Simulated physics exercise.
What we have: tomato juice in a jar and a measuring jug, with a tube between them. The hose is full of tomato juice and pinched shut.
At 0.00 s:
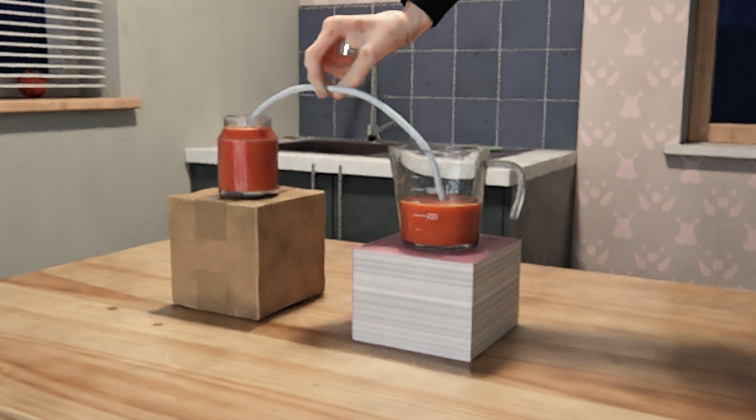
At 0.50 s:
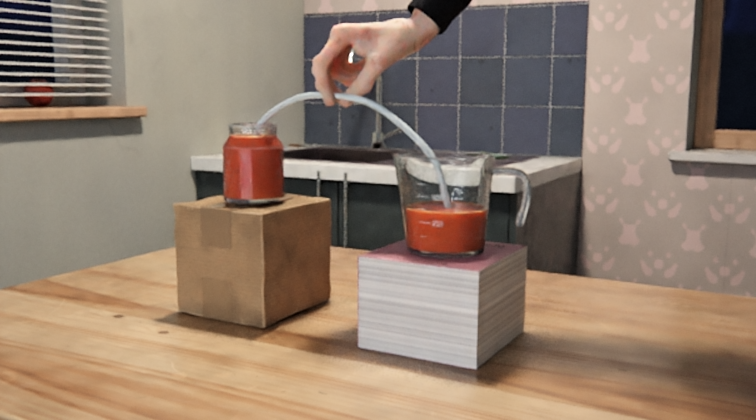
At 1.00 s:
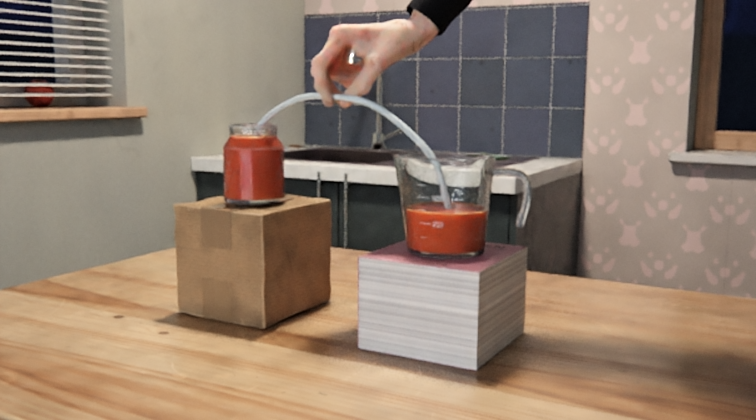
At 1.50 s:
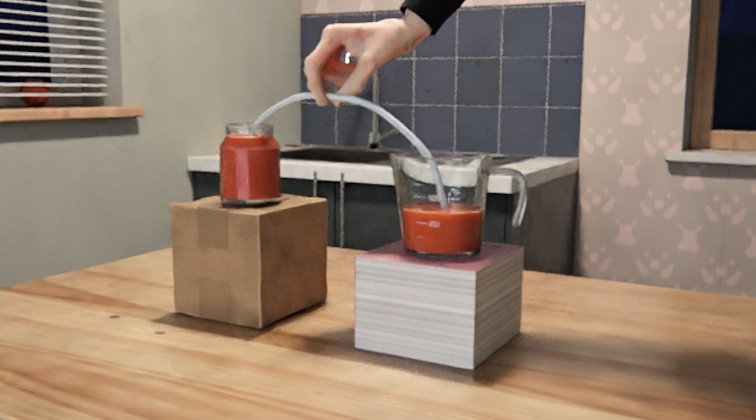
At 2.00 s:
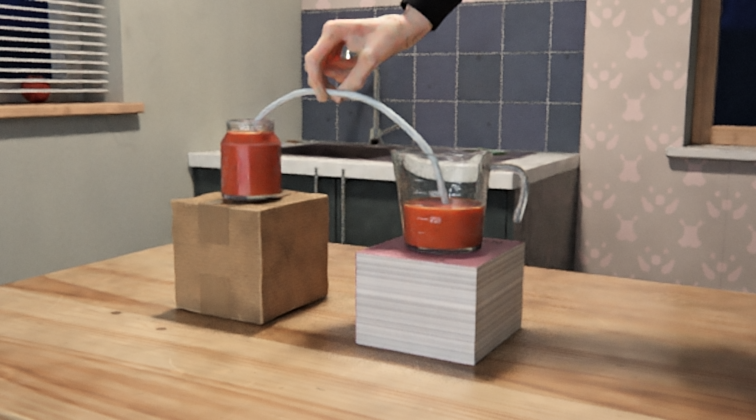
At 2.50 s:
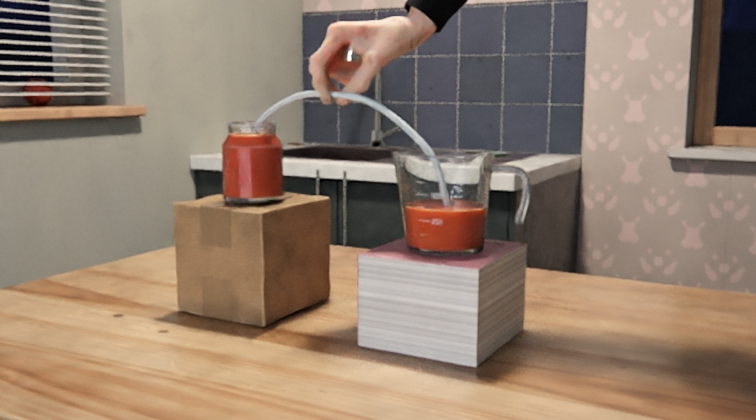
We see a hand pinching a pale tube that arches between a jar of red liquid on a cardboard box and a partly filled measuring jug on a thick book, while the view shifts slightly and nothing else visibly moves.
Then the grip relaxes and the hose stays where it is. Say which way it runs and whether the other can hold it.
Flow is rightwards, and the taker has room for it.
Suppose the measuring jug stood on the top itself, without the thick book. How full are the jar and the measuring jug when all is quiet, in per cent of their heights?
Roughly 15 per cent, then 80 per cent.
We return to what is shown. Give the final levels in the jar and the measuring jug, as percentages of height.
About 35 and 70 per cent.
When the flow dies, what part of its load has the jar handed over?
Some 55 per cent.
By 8.0 s, the jar is about two thirds full; the measuring jug is about half full.
By 20.0 s, the jar is about half full; the measuring jug is about two thirds full.
By 45.0 s, the jar is about a third full; the measuring jug is about two thirds full; the two surfaces are level.
